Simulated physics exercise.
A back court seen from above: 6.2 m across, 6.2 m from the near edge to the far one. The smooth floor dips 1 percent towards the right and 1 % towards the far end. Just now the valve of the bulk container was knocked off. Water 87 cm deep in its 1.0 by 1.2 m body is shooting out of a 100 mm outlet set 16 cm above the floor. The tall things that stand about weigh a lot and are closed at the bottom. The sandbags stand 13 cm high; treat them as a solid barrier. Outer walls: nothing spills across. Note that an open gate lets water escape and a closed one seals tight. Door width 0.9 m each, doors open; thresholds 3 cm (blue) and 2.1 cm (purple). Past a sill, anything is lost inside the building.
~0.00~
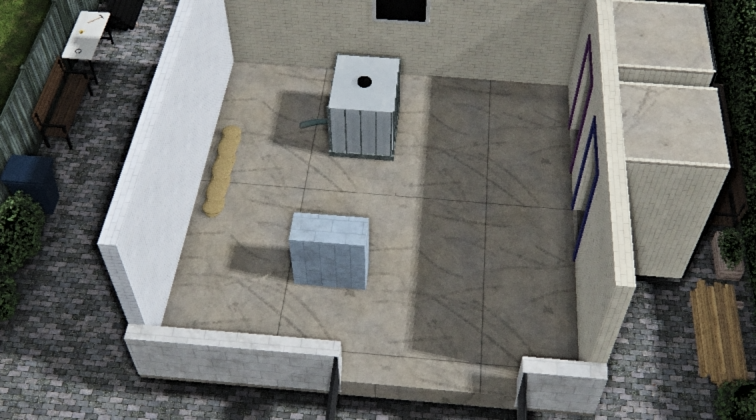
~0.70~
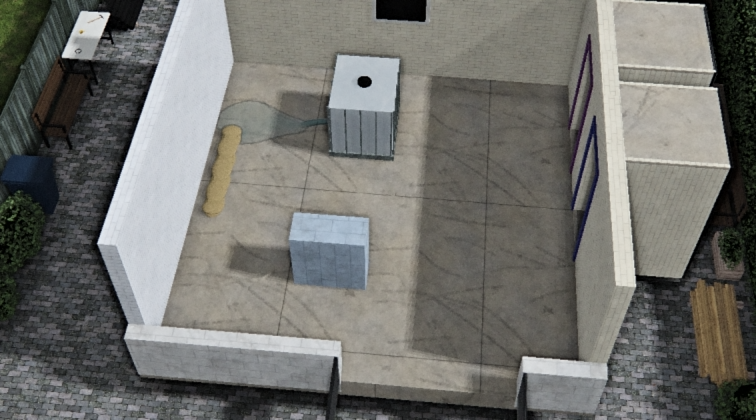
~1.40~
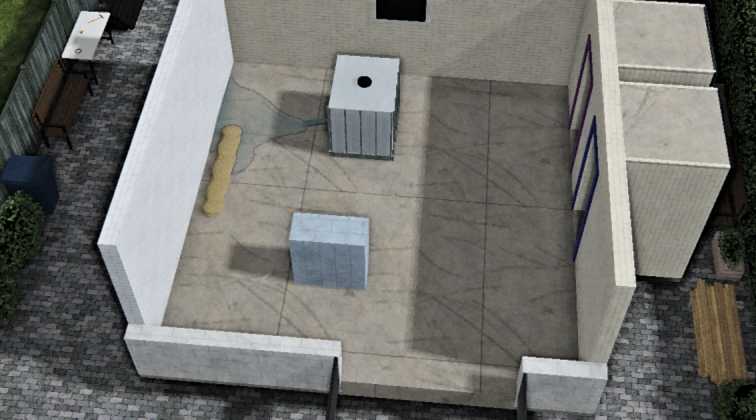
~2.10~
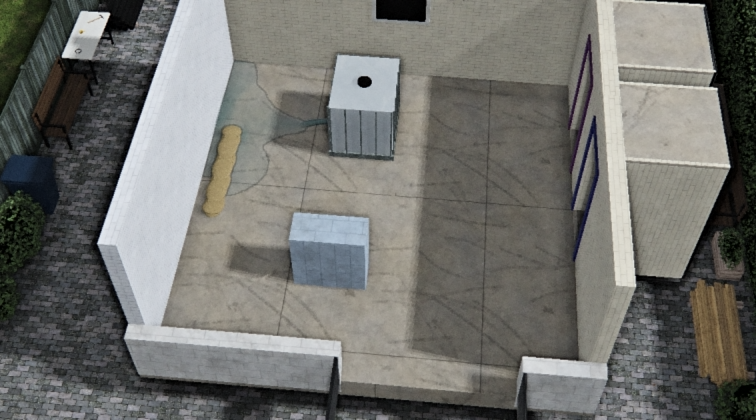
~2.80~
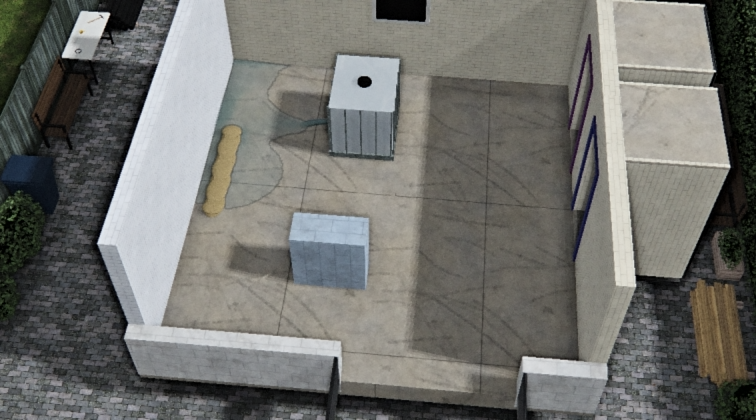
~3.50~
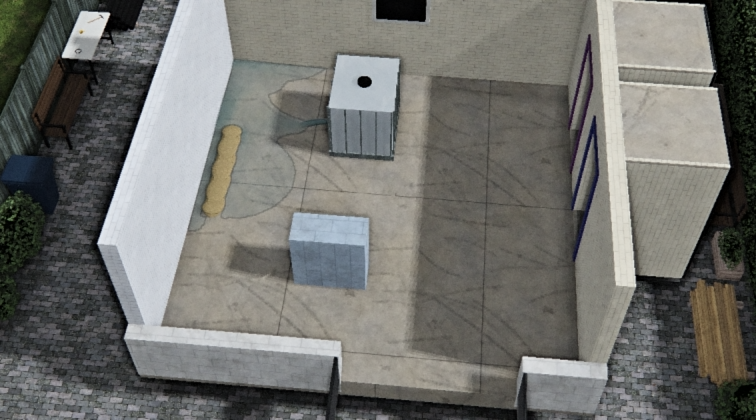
In a walled court seen from above, a short stream of water juts left from the ribbed pale container near the far wall. It lengthens into a fan reaching the yellowish sandbags by the left wall, then the thin wet patch widens towards the far wall and curves nearer the viewer beside the bags.
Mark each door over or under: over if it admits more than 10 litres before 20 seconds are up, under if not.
Blue door: Under, purple door: Under.
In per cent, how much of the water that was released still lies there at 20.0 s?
Some 100 per cent remains.
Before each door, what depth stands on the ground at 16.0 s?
Depths in centimetres: Blue 0.0, purple 2.5.
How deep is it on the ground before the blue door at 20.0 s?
About 1.4 cm deep.
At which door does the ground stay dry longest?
The blue one.
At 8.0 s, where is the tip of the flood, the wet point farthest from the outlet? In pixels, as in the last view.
At about (179, 308).
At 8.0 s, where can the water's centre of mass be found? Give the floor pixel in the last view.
The water's centre sits about at (283, 128).
After 5.0 s water covers 15 % of the floor and is deepest (8 cm) near (217, 125); blue door not reached, purple door not reached.
After 8.0 s water covers 30 % of the floor and is deepest (7 cm) near (217, 125); blue door not reached, purple door not reached.
After 12.0 s water covers 50 % of the floor and is deepest (7 cm) near (234, 61); blue door not reached, purple door not reached.
After 16.0 s water covers 60 % of the floor and is deepest (7 cm) near (234, 61); blue door not reached, purple door 2.3 cm at the sill, 0 L in.
After 20.0 s water covers 65 % of the floor and is deepest (6 cm) near (234, 61); blue door 1.3 cm at the sill, 0 L in, purple door 3.3 cm at the sill, 1 L in.
